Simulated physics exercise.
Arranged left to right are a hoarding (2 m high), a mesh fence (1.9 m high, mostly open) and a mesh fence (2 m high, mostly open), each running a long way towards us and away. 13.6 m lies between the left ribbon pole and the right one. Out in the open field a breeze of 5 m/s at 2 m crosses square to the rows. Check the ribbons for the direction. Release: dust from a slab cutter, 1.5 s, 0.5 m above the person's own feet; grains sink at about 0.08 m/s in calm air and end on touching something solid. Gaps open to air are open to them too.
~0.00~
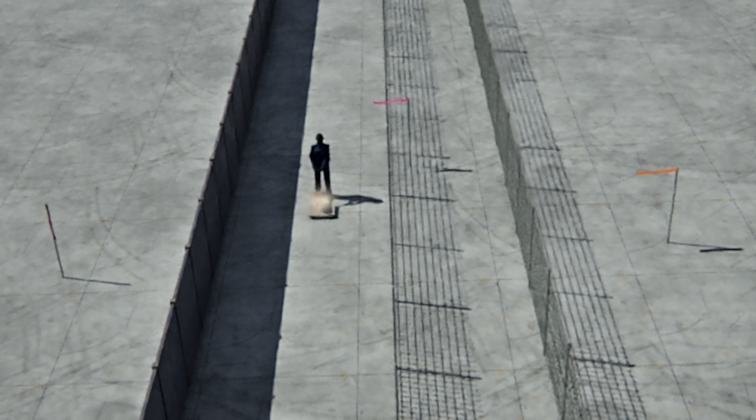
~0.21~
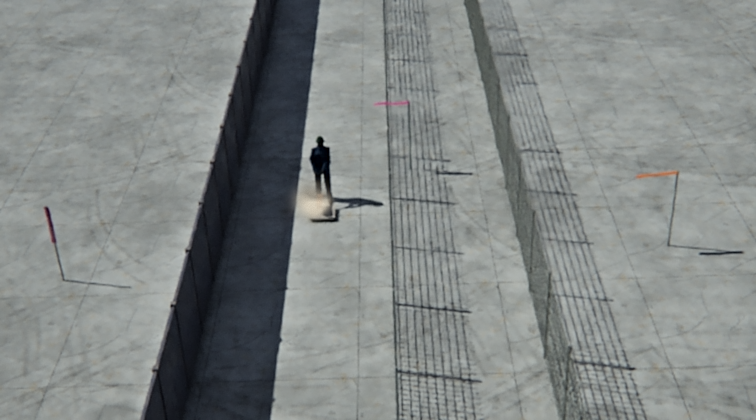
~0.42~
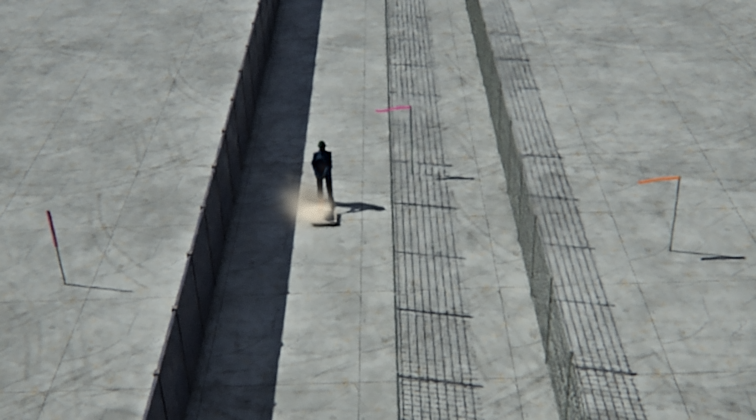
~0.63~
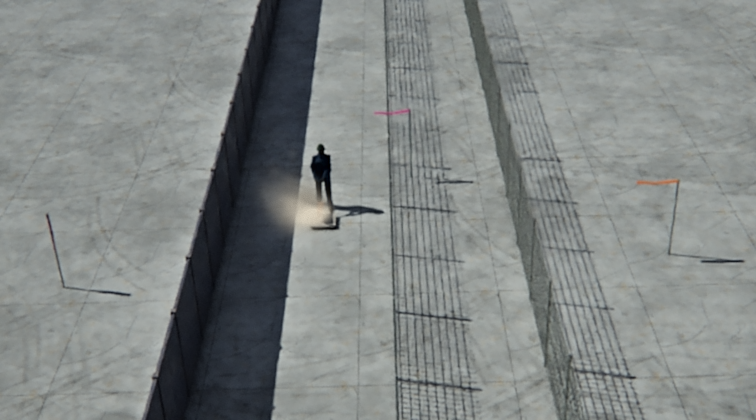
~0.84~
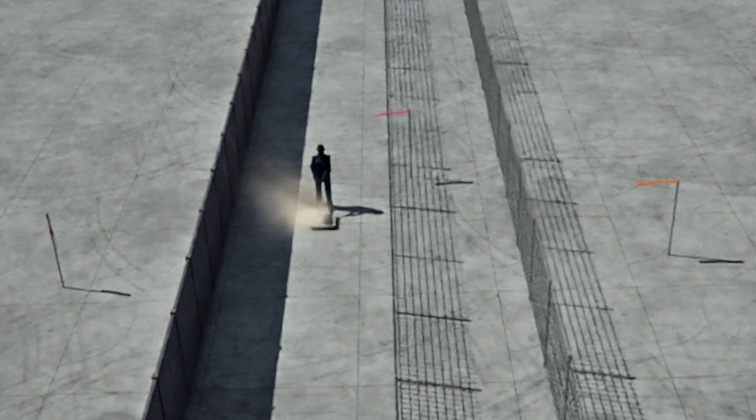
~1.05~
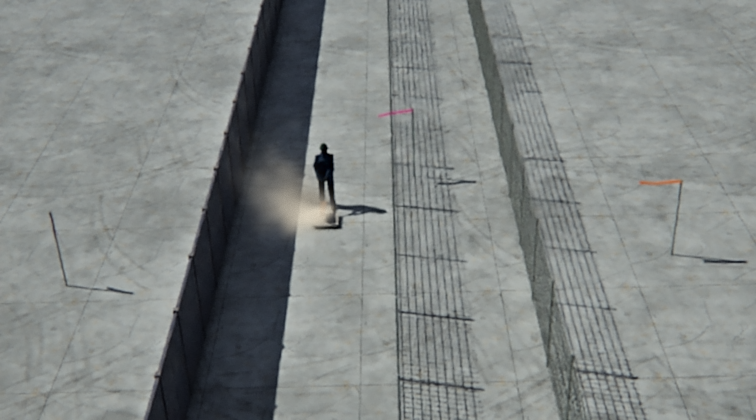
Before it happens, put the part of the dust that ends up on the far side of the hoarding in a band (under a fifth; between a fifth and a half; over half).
Beyond five tenths crosses.
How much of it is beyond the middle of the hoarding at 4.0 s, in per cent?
I'd put it at about 60 percent.
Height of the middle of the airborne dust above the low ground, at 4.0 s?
3.0 m.
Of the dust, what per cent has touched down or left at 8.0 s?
About 40 %.
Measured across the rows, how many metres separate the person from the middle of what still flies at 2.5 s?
The distance is close to 1.5 m.
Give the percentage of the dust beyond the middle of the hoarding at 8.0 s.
Some 70 per cent.
After 2.5 s, 94 % is in the air or yet to come; 28 % is beyond the hoarding; the middle of what still flies is 1.5 m above the low ground, near (249, 176).
After 4.0 s, 83 % is in the air or yet to come; 61 % is beyond the hoarding; the middle of what still flies is 3.1 m above the low ground, near (20, 120).
After 8.0 s, 60 % is in the air or yet to come; 72 % is beyond the hoarding.
After 20.0 s, 6 % is in the air or yet to come; 73 % is beyond the hoarding.
After 45.0 s, 0 % is in the air or yet to come; 73 % is beyond the hoarding.
